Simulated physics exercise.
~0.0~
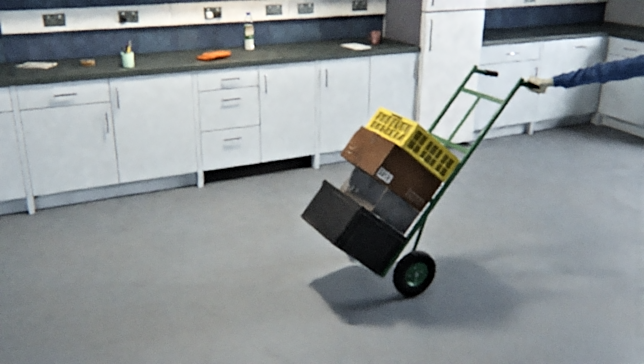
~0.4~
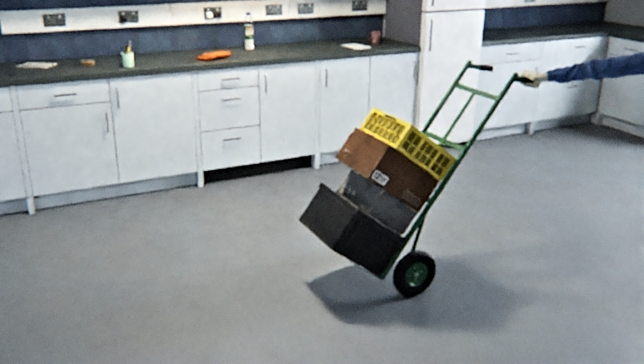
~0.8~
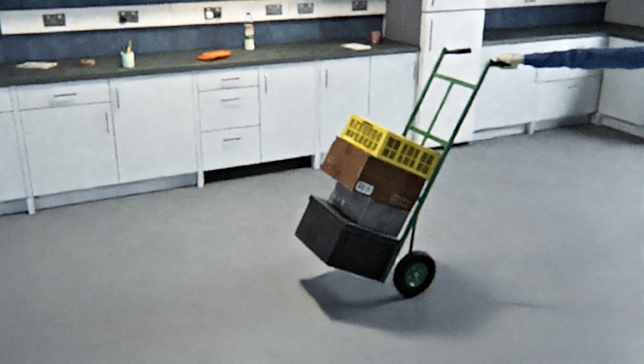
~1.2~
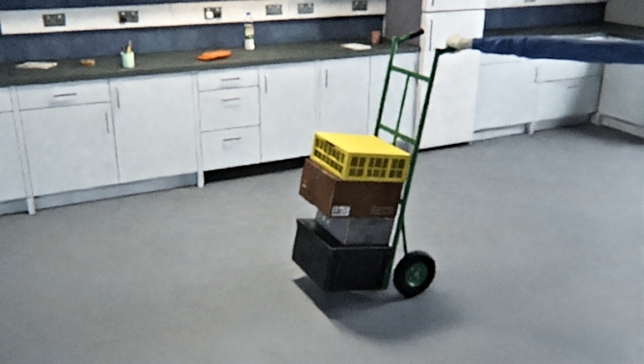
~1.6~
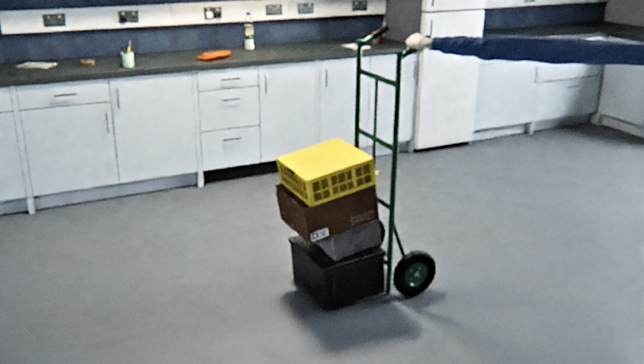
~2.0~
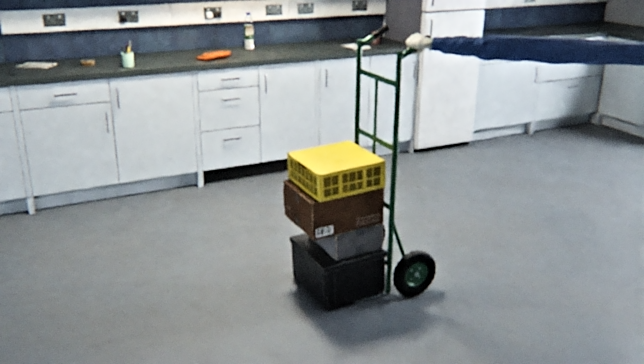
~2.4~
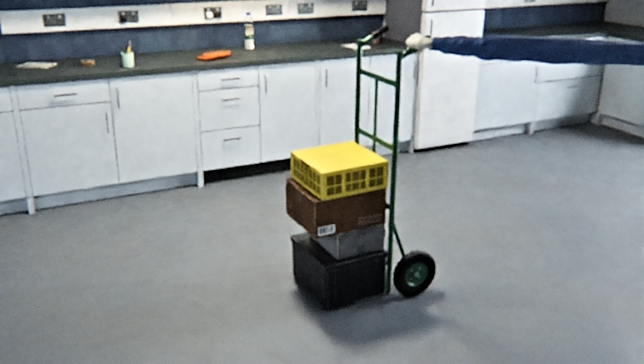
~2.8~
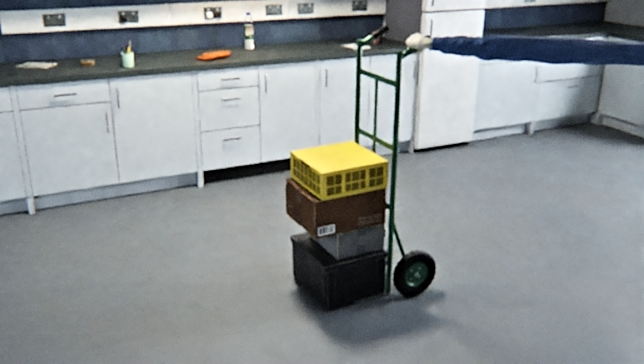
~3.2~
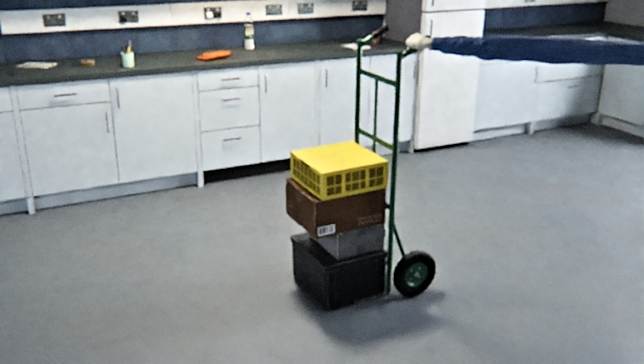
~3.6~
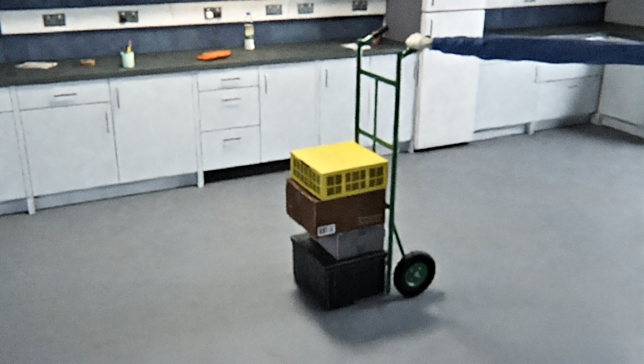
A green sack truck stacked with a black tote, grey box, brown parcel and yellow crate is tipped forward by a gloved hand until it stands upright; the upper items lean briefly to the left, then settle back, and the whole stack stays on the truck.
